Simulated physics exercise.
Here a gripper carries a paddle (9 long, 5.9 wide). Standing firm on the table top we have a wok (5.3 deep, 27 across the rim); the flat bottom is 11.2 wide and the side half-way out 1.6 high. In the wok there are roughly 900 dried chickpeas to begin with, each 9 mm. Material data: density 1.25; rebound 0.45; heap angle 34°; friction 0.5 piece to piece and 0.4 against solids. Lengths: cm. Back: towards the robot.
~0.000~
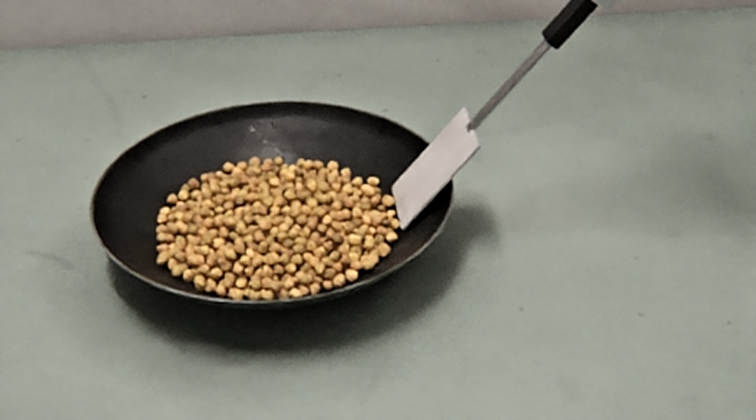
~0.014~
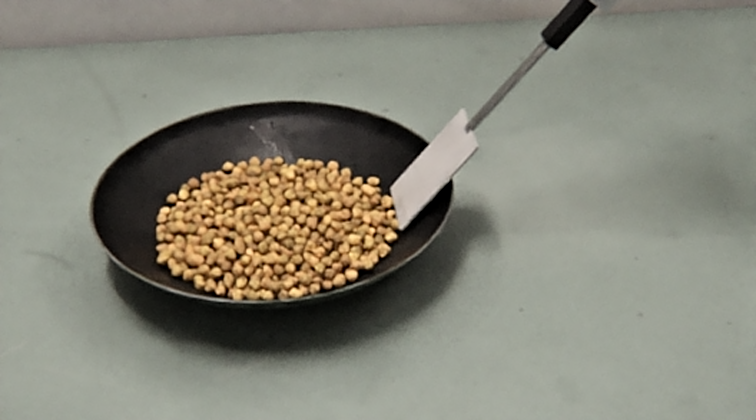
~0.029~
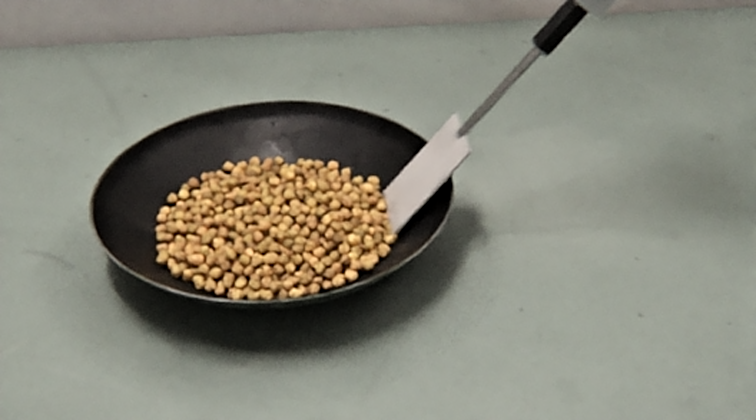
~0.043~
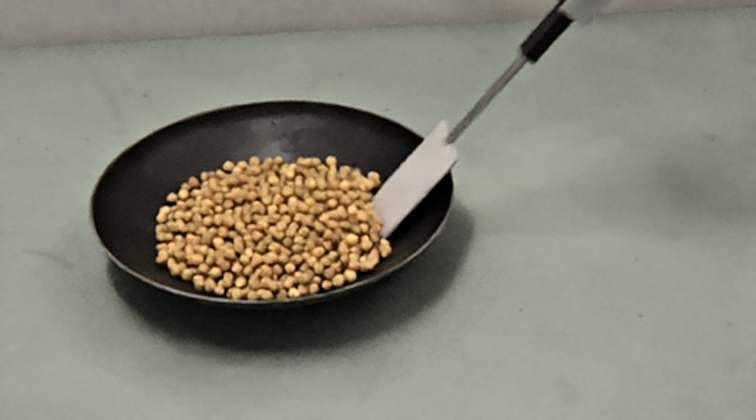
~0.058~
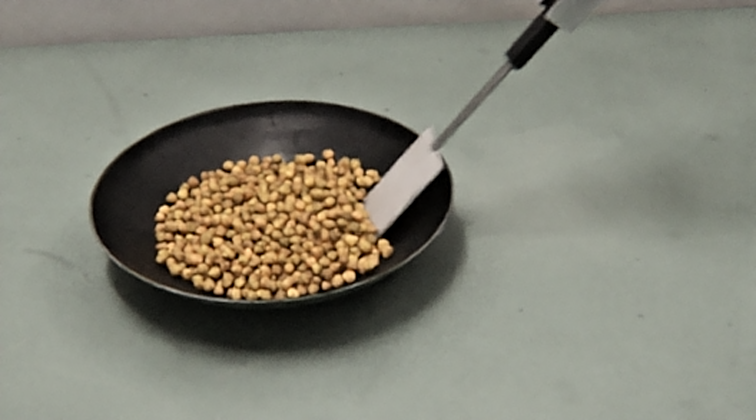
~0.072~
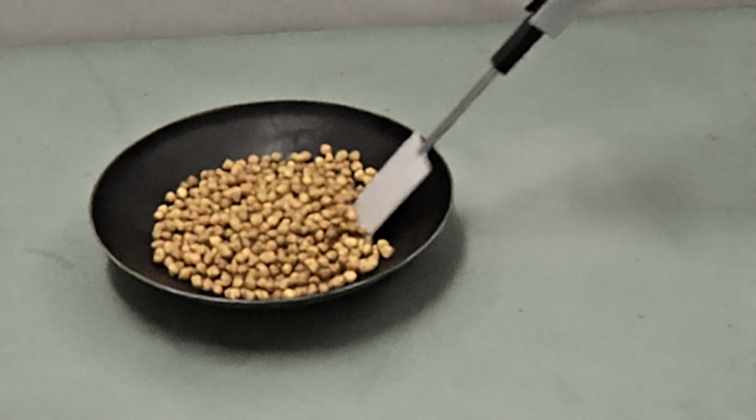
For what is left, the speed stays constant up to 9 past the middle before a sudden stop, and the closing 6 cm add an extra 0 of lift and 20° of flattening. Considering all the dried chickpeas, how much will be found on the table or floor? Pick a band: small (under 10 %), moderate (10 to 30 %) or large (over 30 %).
The share is small, under 10 %.
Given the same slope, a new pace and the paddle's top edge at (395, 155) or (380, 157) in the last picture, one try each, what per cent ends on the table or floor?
Roughly 15 and 25 percent.
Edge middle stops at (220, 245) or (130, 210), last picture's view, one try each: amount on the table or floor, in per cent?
Estimates, in order: 0 % and 20 %.
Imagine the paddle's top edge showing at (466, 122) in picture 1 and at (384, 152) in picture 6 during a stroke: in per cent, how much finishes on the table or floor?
It works out to about 20 %, more or less.
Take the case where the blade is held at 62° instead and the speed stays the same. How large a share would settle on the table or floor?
Result, estimated: 10 %.
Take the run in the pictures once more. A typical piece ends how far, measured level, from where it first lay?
Roughly 3 cm.
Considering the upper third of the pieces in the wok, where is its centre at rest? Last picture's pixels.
You'll find it at about (156, 218).
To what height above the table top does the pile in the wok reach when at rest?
About 6.5 cm above the table.
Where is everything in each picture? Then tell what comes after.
The first frame shows paddle top edge at (472, 126), sloping 51°; upper third of the load around (275, 219), from x 160 to 395, top at y 160; 900 in the wok.
The second frame shows paddle top edge at (471, 127), sloping 51°; upper third of the load around (274, 219), from x 160 to 395, top at y 160.
The third frame shows paddle top edge at (463, 132), sloping 51°; upper third of the load around (274, 218), from x 160 to 390, top at y 160.
The fourth frame shows paddle top edge at (450, 139), sloping 51°; upper third of the load around (278, 218), from x 160 to 385, top at y 160.
The fifth frame shows paddle top edge at (436, 146), sloping 51°; upper third of the load around (282, 217), from x 160 to 385, top at y 155.
The sixth frame shows paddle top edge at (423, 151), sloping 51°; upper third of the load around (279, 217), from x 160 to 385, top at y 150; 900 in the wok.
By 0.15 s, sloping 51°, highest piece 5 above the table; 900 in the wok.
By 0.22 s, sloping 45°, highest piece 5 above the table; 900 in the wok.
By 0.46 s, sloping 31°, highest piece 7 above the table; 850 in the wok, 47 on the table or floor, 3 on the blade or in flight.
By 1.51 s, sloping 31°, highest piece 6 above the table; 848 in the wok, 52 on the table or floor.
Final count, 848 in the wok, 52 on the table or floor. That is 6 % on the table or floor.
